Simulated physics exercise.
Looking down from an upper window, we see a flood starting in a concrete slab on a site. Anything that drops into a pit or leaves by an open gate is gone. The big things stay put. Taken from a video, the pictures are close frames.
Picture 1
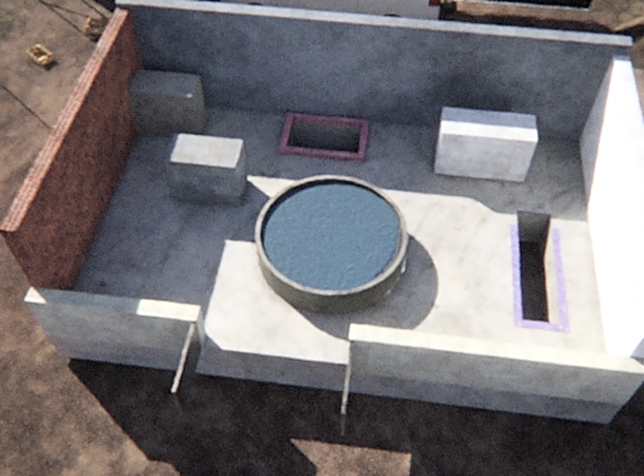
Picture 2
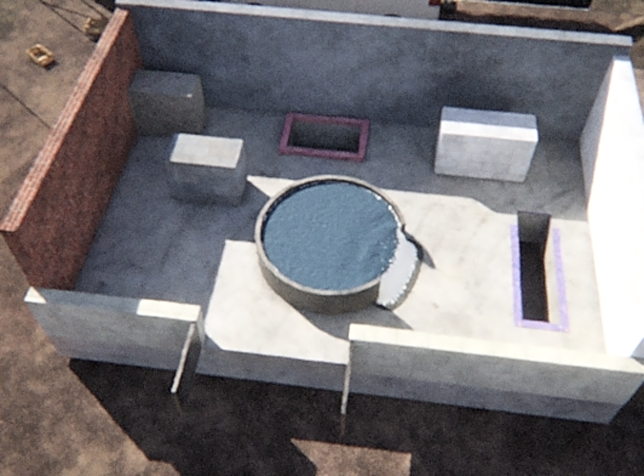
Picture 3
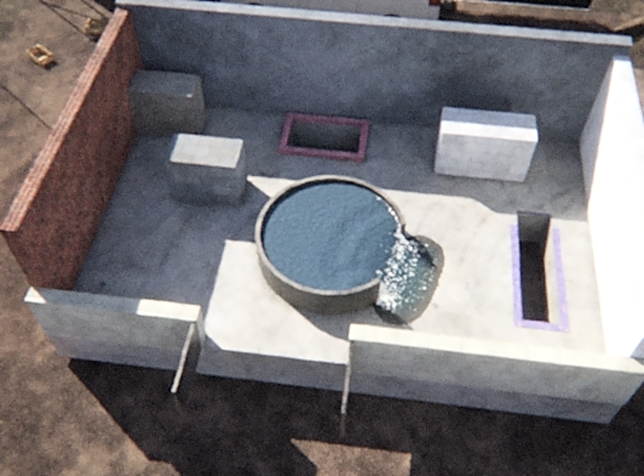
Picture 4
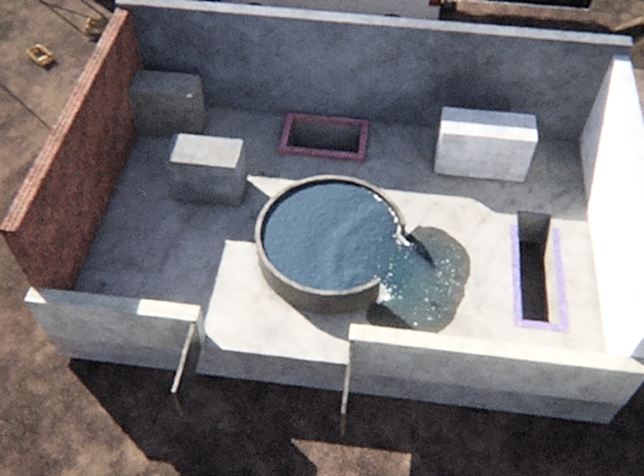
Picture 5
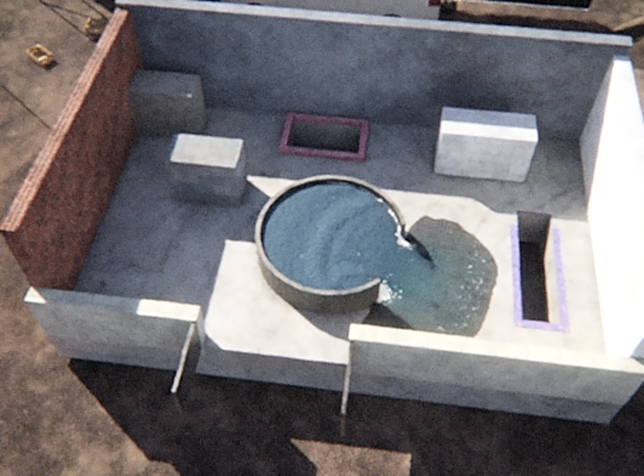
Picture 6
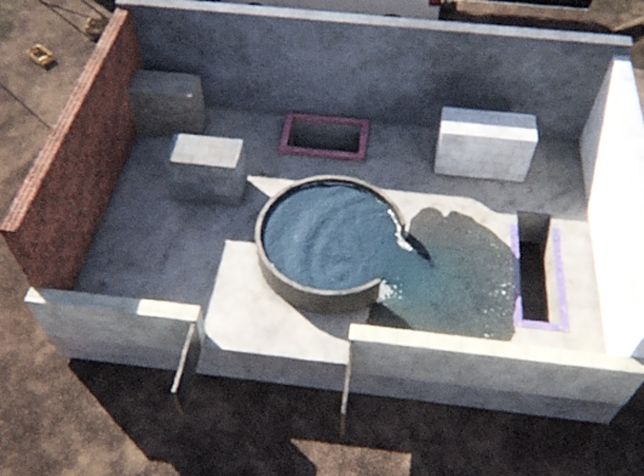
Round pool of still water on a walled concrete slab breaching at its right side, water pouring out and spreading rightward.
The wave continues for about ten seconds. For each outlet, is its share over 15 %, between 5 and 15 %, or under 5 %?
Shares: The gate under 5 %; the blue pit over 15 %; the pink pit under 5 %.
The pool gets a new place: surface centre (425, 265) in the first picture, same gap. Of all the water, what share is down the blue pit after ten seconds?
Within ten seconds the blue pit collects 65 percent of the total.
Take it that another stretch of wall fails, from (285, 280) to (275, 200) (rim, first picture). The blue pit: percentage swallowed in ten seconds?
Roughly, in per cent: Blue 2.
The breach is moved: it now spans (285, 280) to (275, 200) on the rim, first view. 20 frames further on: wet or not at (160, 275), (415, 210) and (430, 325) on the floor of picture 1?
Taking them in order, I'd say swamped, not reached and not reached.
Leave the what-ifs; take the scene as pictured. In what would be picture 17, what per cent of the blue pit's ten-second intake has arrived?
Close to 20 %.
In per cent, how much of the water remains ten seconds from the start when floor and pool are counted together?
Roughly 38 parts in a hundred.
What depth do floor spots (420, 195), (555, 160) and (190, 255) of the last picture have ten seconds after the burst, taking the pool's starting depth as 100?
2, 8 and 0 in a hundred, in turn.
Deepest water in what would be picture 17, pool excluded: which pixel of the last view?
Approximate pixel: (594, 378).
A moment on, water covers 20 % of the floor; the gate 0 %, the blue pit 4 %, the pink pit 0 %.
Next, water covers 20 % of the floor; the gate 0 %, the blue pit 12 %, the pink pit 0 %.
Then, water covers 30 % of the floor; the gate 0 %, the blue pit 24 %, the pink pit 0 %.
Later, water covers 35 % of the floor; the gate 0 %, the blue pit 44 %, the pink pit 0 %.
In the end, water covers 40 % of the floor; the gate 1 %, the blue pit 61 %, the pink pit 0 %.
